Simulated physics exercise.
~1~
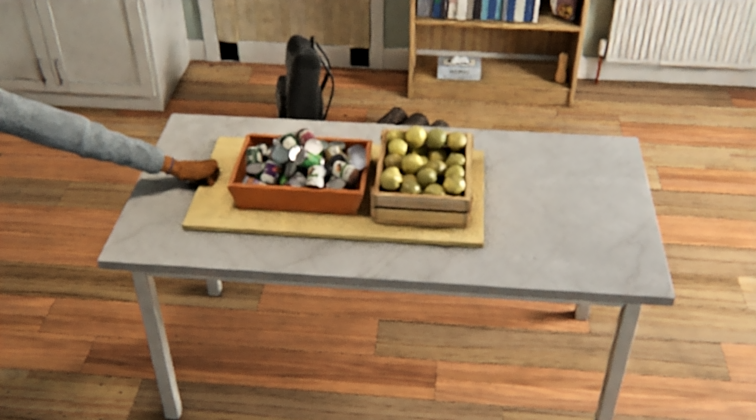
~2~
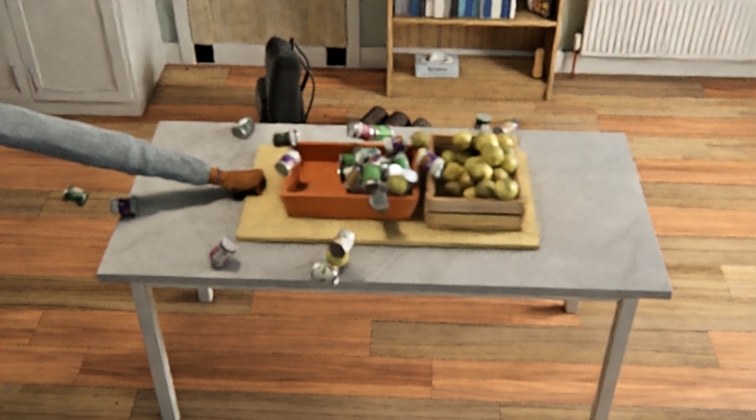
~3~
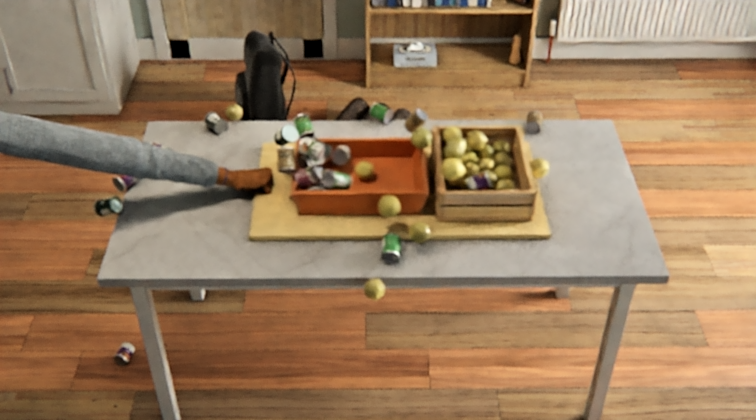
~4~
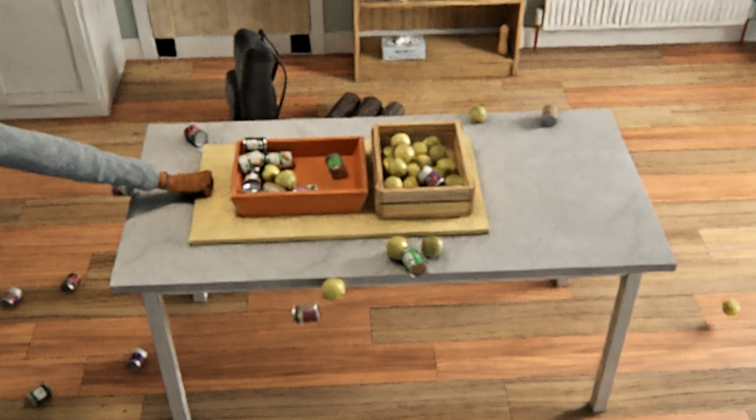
In a room with a wooden floor, a grey table holds a yellow board carrying an orange crate packed with small tins and a wooden crate heaped with yellow apples. A gloved hand reaches in from the left to the board's edge. The board shifts right, and tins spill out around the crates while the apples tumble about. Slightly farther right, apples come out too, and one drops past the table's front edge. The board then returns left, leaving both crates partly emptied and some contents mixed, with tins and apples scattered across the table and beyond its edges.
